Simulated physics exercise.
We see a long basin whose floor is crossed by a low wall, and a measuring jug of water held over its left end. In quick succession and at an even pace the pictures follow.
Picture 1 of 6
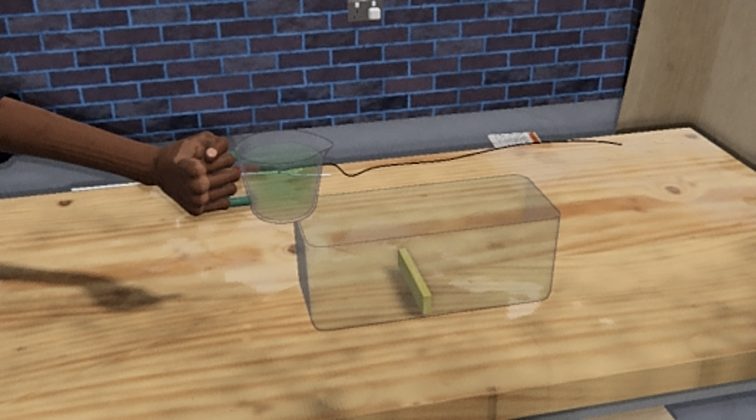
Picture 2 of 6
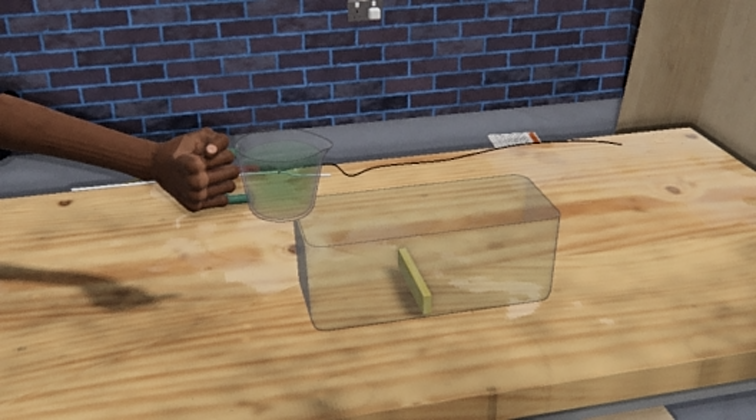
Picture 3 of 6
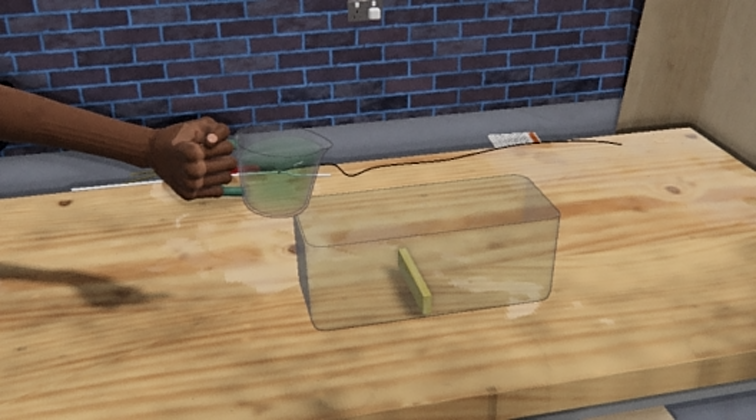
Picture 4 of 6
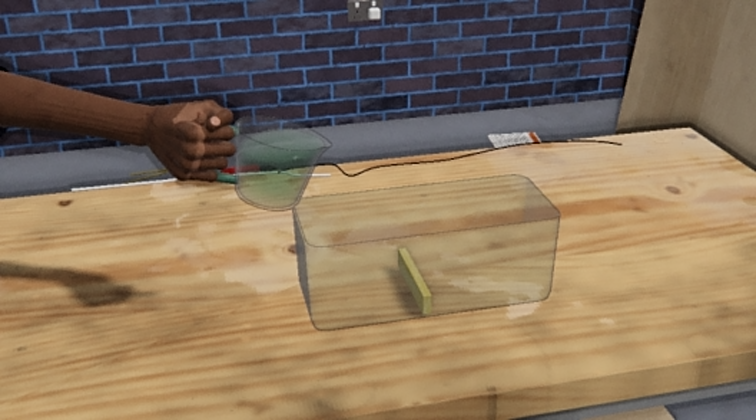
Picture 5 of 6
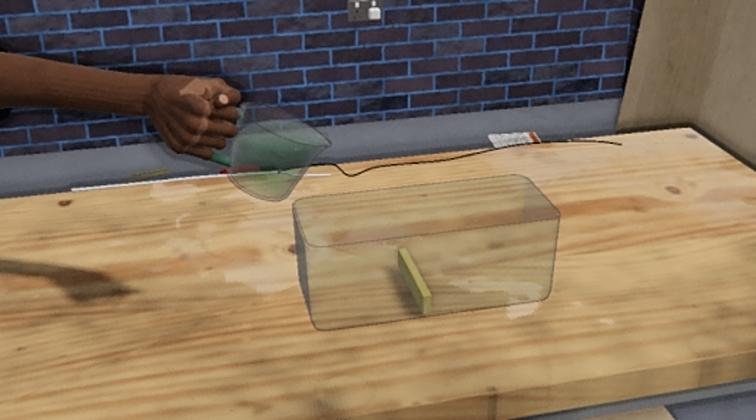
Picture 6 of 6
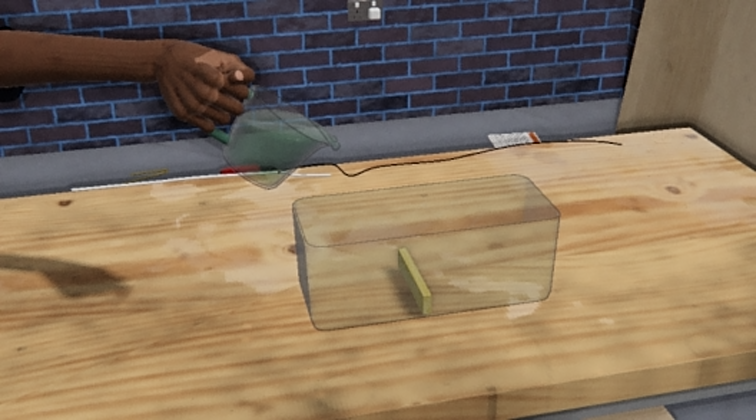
A hand held a clear measuring jug of greenish water over the left end of a long see-through basin with a low yellow wall inside, then steadily tilted the jug to the right.
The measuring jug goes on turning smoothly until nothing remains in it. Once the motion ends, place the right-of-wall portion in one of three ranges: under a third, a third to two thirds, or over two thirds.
It falls in the range a third to two thirds.
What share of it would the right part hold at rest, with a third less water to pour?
Roughly 50 in a hundred.
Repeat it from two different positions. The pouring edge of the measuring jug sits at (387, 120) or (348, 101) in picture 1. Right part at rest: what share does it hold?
Try one: 65 %; try two: 70 %.
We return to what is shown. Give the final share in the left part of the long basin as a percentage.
About 40 per cent.
A moment on, the tilt is 111° and 37 per cent is still to pour, 12 is left of the wall and 0 right of it.
Next, the tilt is 118° and 0 per cent is still to pour, 30 is left of the wall and 63 right of it.
Then the tilt is 118° and 0 per cent is still to pour, 32 is left of the wall and 57 right of it.
Later the tilt is 118° and 0 per cent is still to pour, 40 is left of the wall and 56 right of it.
At rest 40 per cent lies left of the wall, 55 right of it and 4 outside.
